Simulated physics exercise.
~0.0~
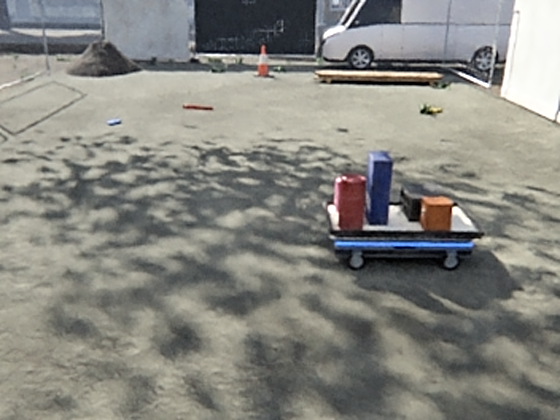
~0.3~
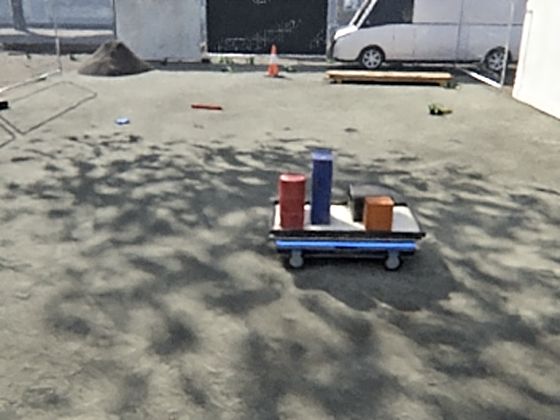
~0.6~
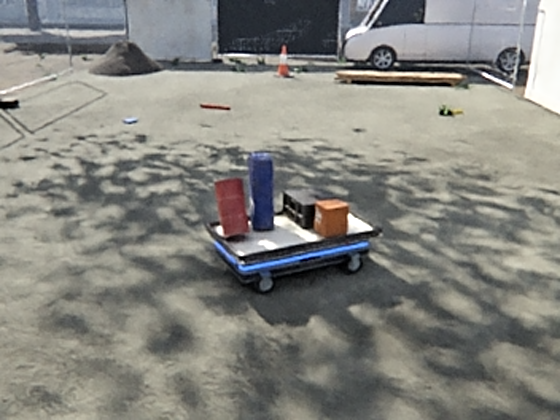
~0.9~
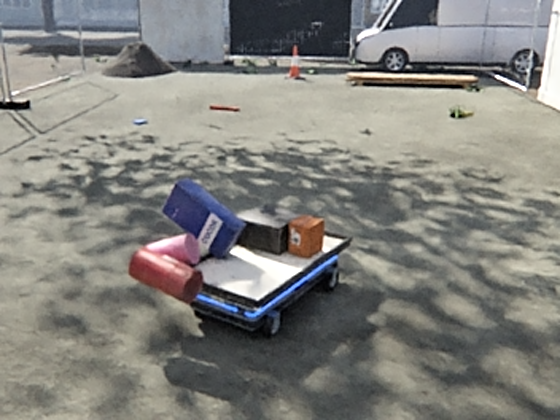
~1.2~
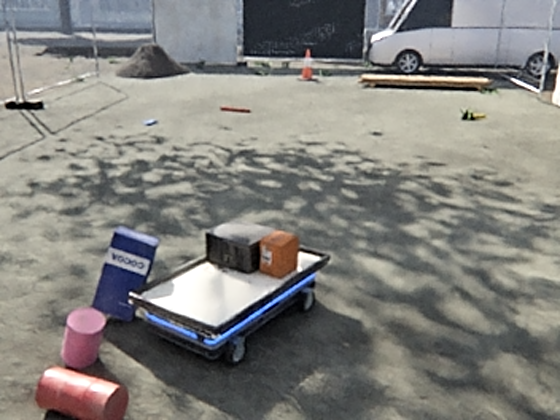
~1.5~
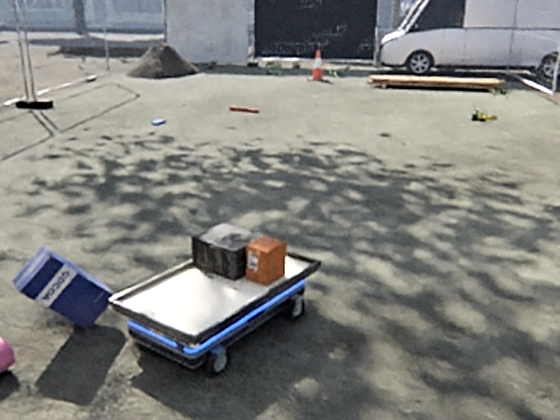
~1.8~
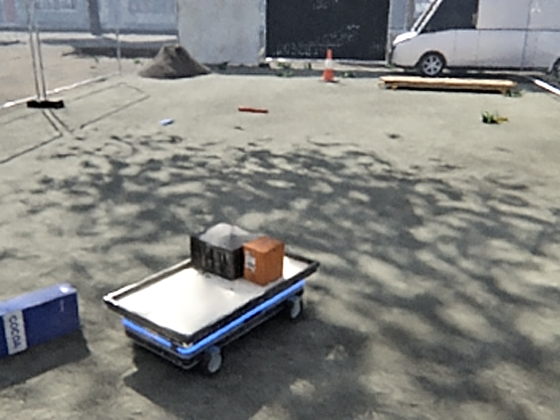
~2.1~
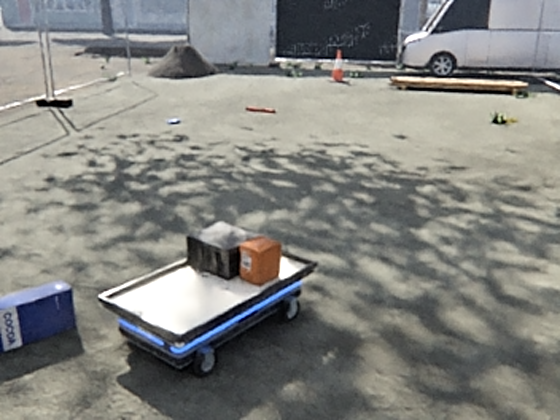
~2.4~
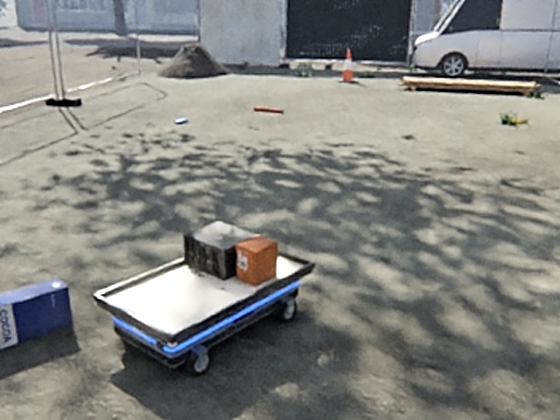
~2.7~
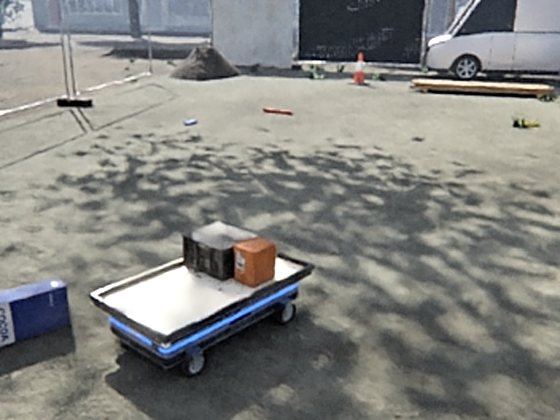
The video shows a flat cart carrying a red canister, pink canister, blue box, black crate and orange parcel as it rolls left and turns toward the viewer. The canisters and blue box topple off onto the ground, and the cart stops with the crate and parcel still aboard.
